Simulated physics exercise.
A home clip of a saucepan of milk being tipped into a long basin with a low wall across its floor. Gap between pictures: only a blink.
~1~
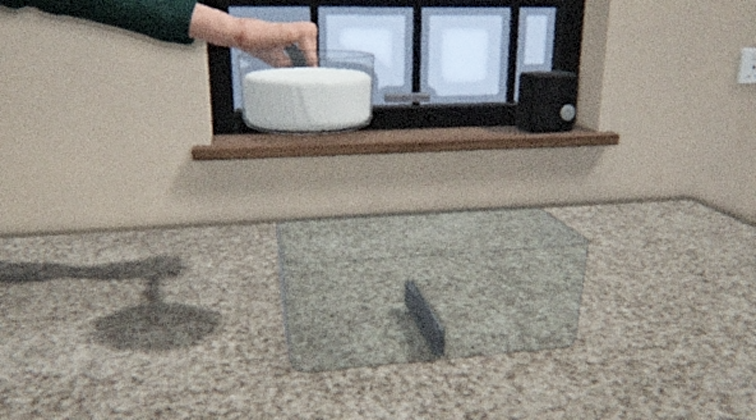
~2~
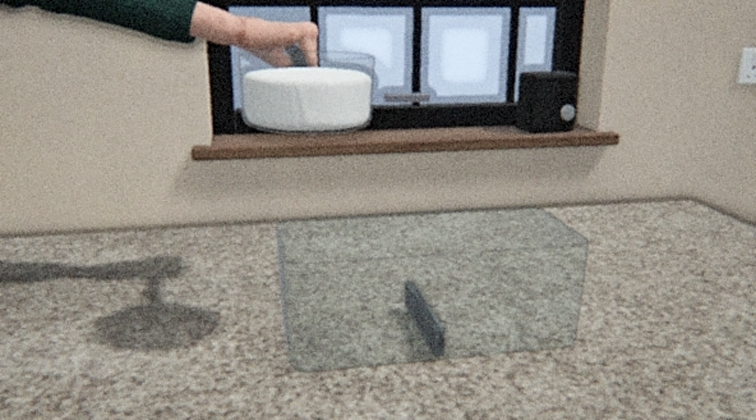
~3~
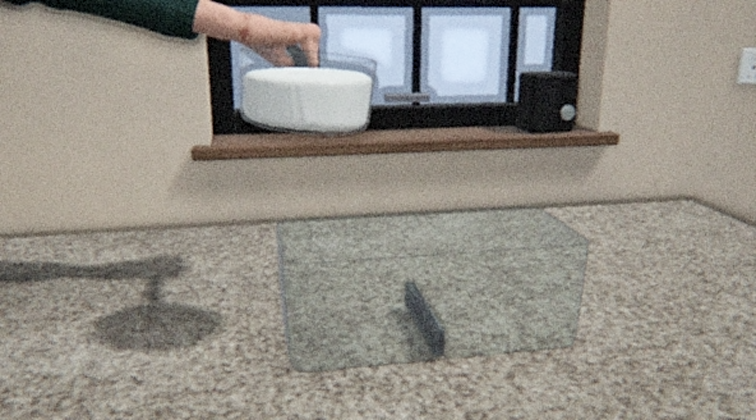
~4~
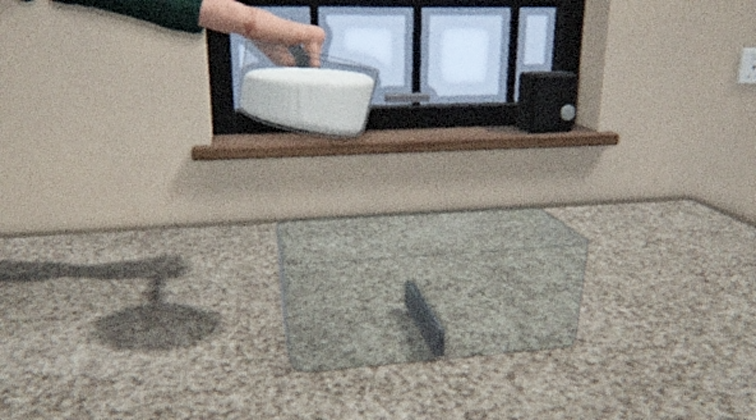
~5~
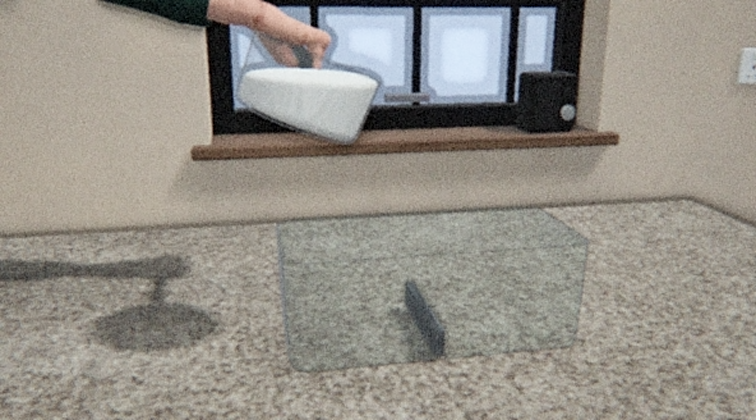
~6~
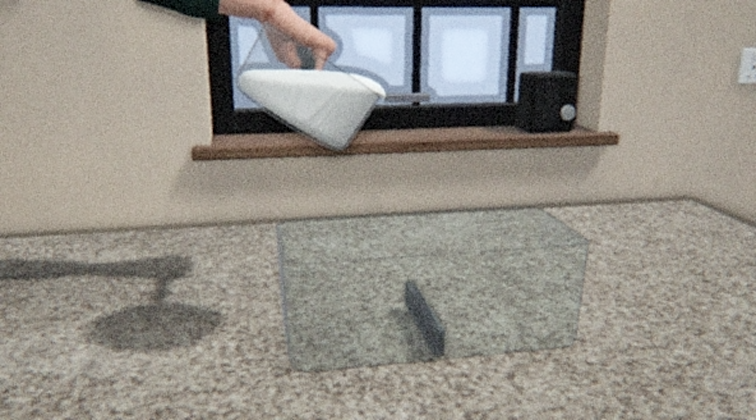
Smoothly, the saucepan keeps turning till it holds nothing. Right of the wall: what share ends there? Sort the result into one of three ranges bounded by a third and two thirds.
It falls in the middle range, a third to two thirds.
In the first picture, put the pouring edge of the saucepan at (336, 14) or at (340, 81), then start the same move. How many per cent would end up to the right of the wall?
The first gives 20 %, the second 15 %.
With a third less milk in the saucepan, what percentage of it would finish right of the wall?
I'd reckon close to 30 %.
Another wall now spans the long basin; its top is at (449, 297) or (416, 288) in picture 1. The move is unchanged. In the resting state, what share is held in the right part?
About 15 per cent, then about 55 per cent.
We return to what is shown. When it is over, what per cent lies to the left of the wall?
Near 50 %.
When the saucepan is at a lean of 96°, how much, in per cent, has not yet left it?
Close to 25 per cent.
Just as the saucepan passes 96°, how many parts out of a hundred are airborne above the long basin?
45 %.
A moment on, the saucepan is tipped on its side and 25 per cent is still to pour, 7 is left of the wall and 24 right of it.
Next, the saucepan is tipped right over and 3 per cent is still to pour, 41 is left of the wall and 50 right of it.
Then the saucepan is tipped right over and 0 per cent is still to pour, 49 is left of the wall and 50 right of it.
Later the saucepan is tipped right over and 0 per cent is still to pour, 49 is left of the wall and 51 right of it.
Finally, 49 per cent lies left of the wall, 51 right of it and 1 outside.
